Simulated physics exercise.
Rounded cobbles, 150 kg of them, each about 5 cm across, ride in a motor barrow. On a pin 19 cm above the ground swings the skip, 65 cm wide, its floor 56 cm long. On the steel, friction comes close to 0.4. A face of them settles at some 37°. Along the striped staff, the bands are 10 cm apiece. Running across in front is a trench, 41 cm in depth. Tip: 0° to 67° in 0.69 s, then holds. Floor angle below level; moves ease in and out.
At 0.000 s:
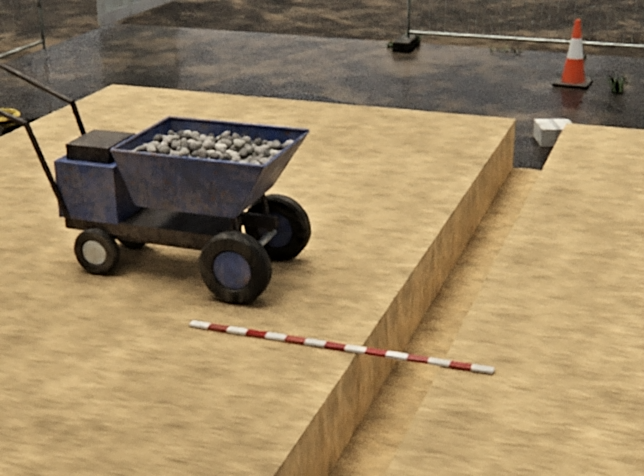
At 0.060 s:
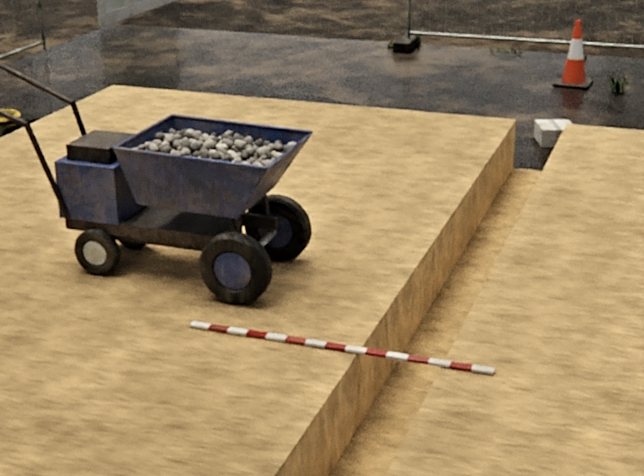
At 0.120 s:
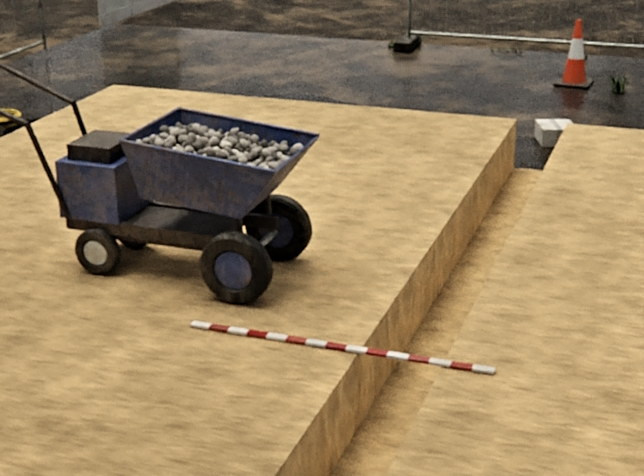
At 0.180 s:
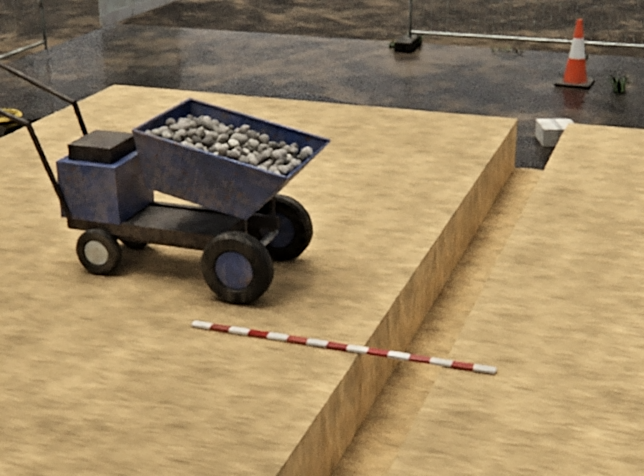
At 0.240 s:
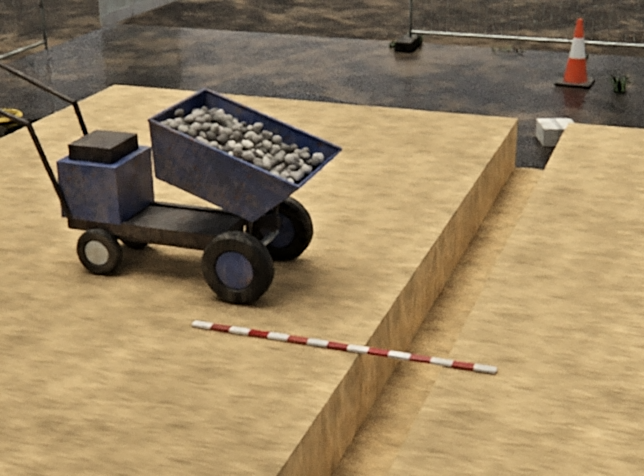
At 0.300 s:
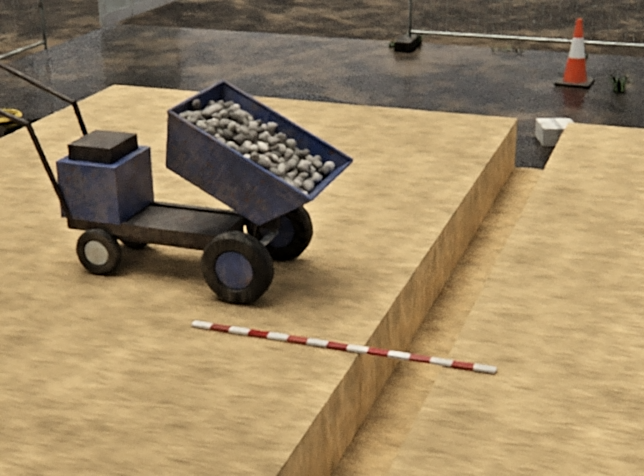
A blue skip full of rounded stones tilts steadily down to the right on its barrow.
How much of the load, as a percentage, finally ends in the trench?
I would put it at about 70 per cent.
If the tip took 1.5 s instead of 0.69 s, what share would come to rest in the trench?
My guess is near 65 percent.
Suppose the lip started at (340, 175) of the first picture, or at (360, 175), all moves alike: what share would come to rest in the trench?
That gives roughly 40 per cent and roughly 25 per cent.
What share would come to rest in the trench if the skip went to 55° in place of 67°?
It would come to about 35 percent.
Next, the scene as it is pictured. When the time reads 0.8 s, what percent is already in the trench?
About 15%.
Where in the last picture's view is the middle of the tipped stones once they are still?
At about pixel (428, 359) in the last view.
After 0.5 s the floor is at 57°; 100 % in the skip; the foremost stones are at (345, 227).
After 0.8 s the floor is at 67°; 77 % in the skip, 6 % short of the trench, 17 % in the trench; the foremost stones are at (427, 330).
After 1.1 s the floor is at 67°; 38 % in the skip, 8 % short of the trench, 53 % in the trench, 1 % past the trench; the foremost stones are at (508, 309).
After 3.1 s the floor is at 67°; 17 % in the skip, 12 % short of the trench, 70 % in the trench, 1 % past the trench; the foremost stones are at (568, 320).
